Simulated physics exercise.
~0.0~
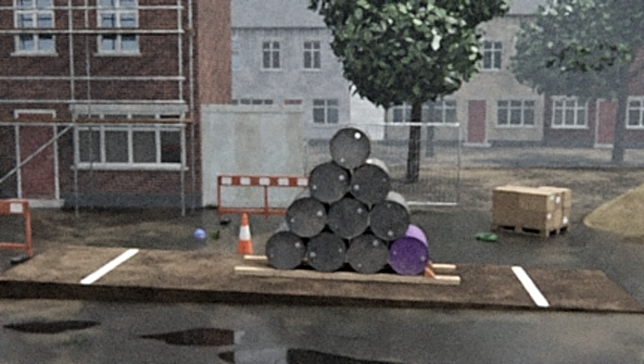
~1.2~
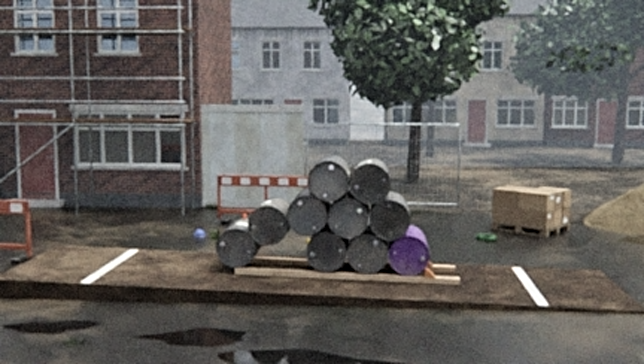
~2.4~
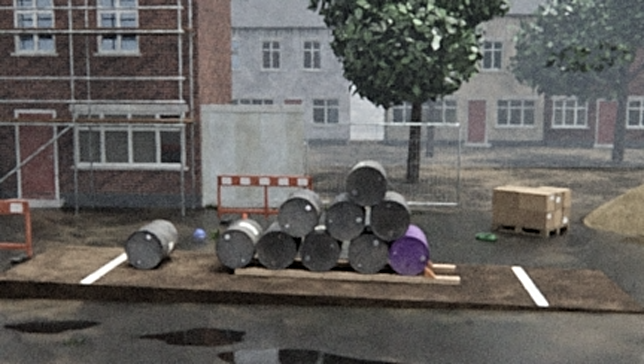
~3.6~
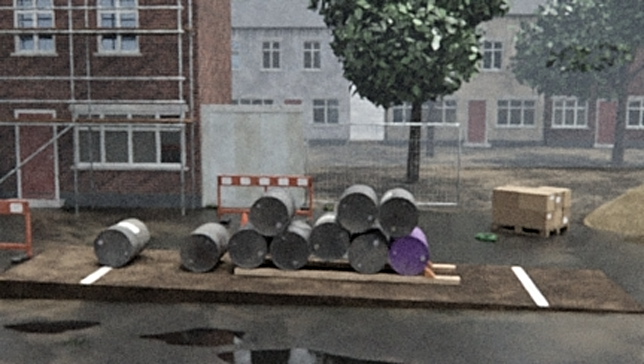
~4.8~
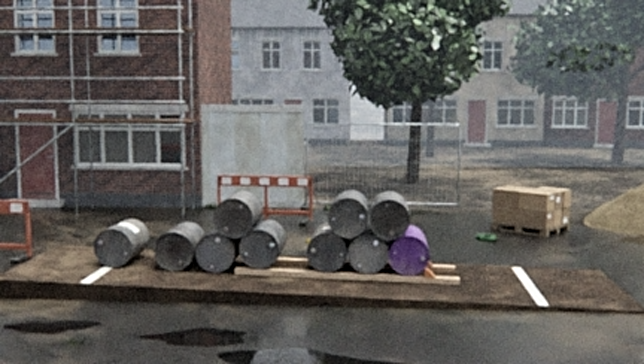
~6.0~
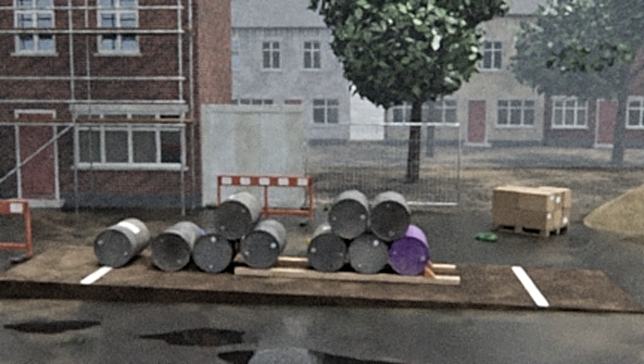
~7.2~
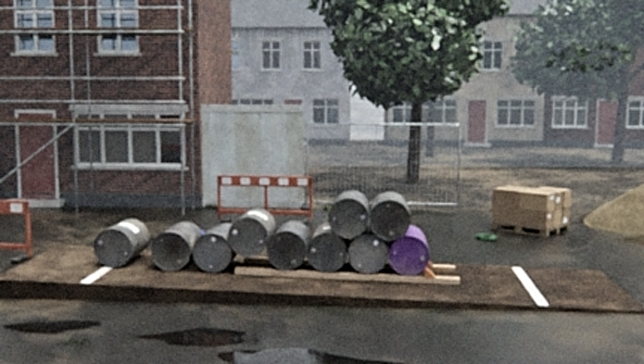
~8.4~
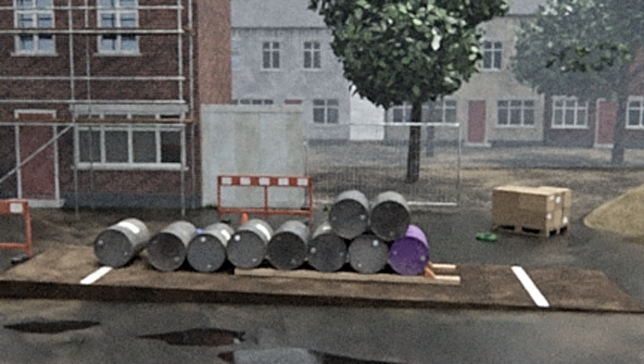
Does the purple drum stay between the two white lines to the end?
Yes, the purple drum stays between the white lines, keeping its place at the right end while other drums spread out to the left.
Wet building site with a pyramid of dark drums collapsing and spreading leftward, the purple drum staying at the right end.
